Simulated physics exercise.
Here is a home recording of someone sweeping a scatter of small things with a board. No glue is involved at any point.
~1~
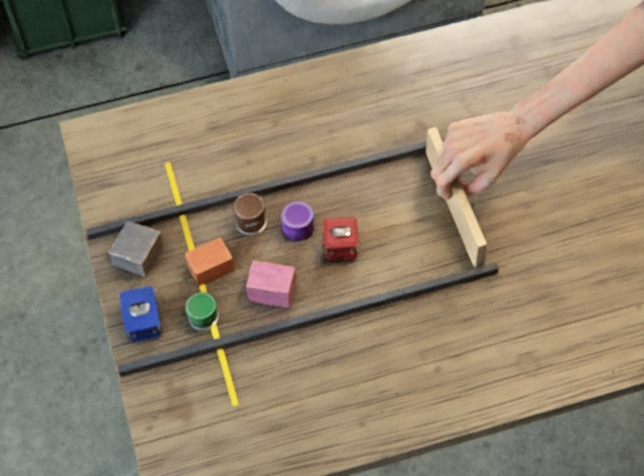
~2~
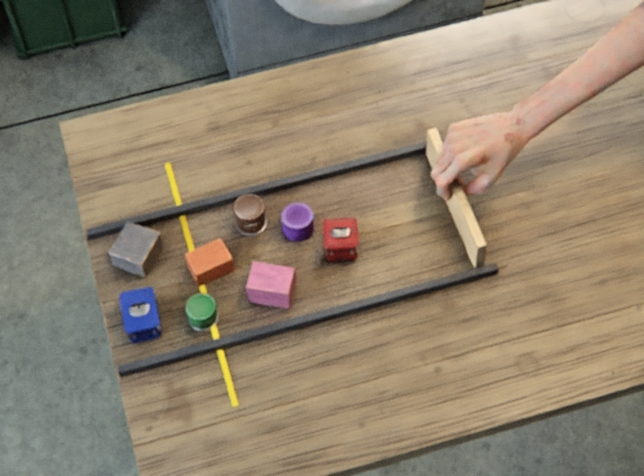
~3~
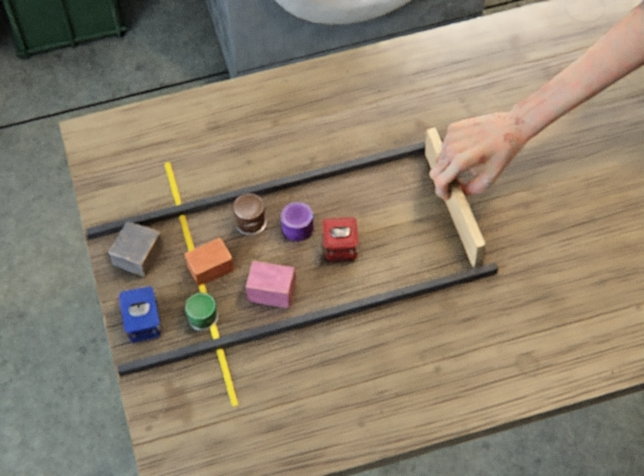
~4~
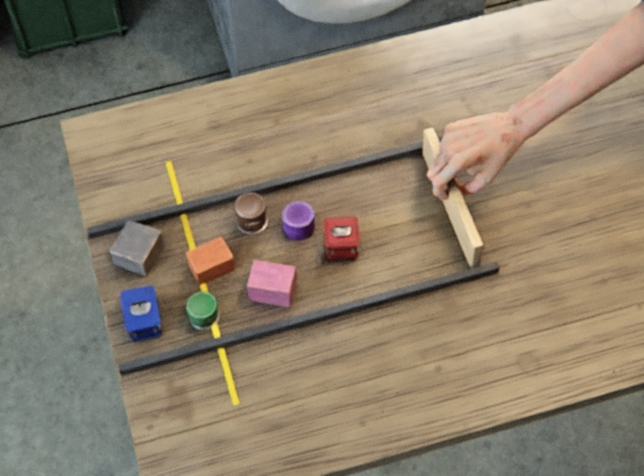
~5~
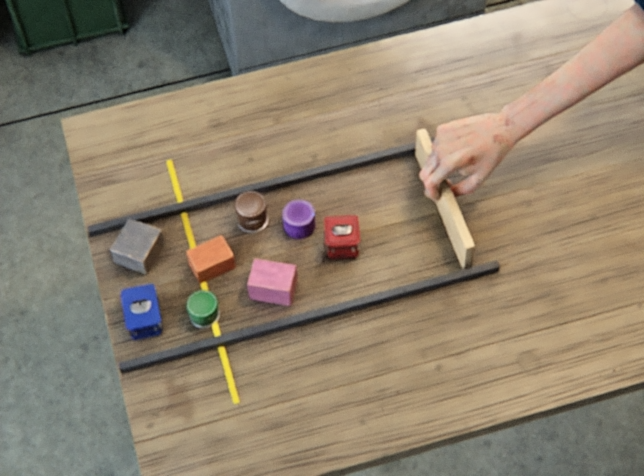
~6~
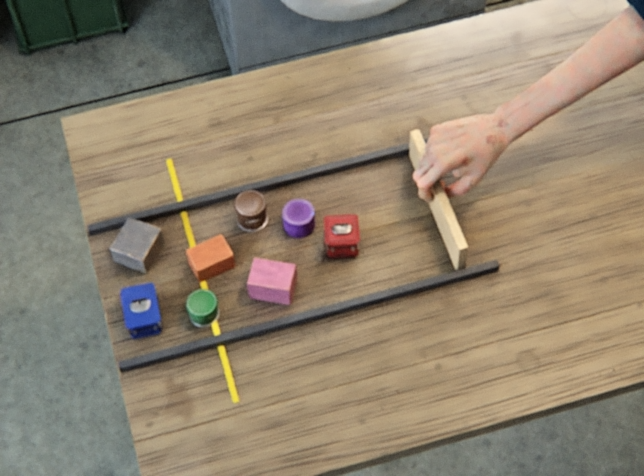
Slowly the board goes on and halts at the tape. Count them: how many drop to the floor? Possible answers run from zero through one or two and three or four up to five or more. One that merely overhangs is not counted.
Turns out not one gets shoved off the end.
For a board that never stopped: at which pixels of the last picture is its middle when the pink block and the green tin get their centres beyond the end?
When the pink block crosses, the middle is near (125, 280); when the green tin crosses, near (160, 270).
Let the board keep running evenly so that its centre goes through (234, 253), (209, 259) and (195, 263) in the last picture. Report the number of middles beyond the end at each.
Middles past end - pos 1: 0, pos 2: 0, pos 3: 0.
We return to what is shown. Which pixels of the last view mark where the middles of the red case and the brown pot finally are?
Final positions: Near (185, 276); near (171, 223).
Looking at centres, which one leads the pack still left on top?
Result - foremost is the blue case.
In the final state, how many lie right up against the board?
It's 4.
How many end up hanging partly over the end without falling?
The tally is 1.
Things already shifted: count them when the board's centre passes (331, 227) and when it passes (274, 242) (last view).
The counts are 1 and 4.
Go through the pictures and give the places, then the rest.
The first picture shows blue case (141, 315); grey block (136, 249); green tin (202, 311); board (455, 197); tape (200, 277).
The second picture shows grey block (136, 250); brown pot (250, 215).
The third picture shows green tin (202, 312); board (454, 197).
The fourth picture shows blue case (142, 314); red case (342, 239).
The fifth picture shows grey block (138, 246); orange block (211, 259).
The sixth picture shows blue case (142, 311); grey block (138, 245); green tin (203, 308); board (437, 199); tape (200, 273).
Soon after, none off yet; blue case at rest near (142, 311); grey block at rest near (138, 245); green tin at rest near (203, 308).
Then, none off yet; blue case at rest near (142, 311); grey block at rest near (138, 245); green tin moved a little near (187, 312).
At rest, the number that fall off is zero.
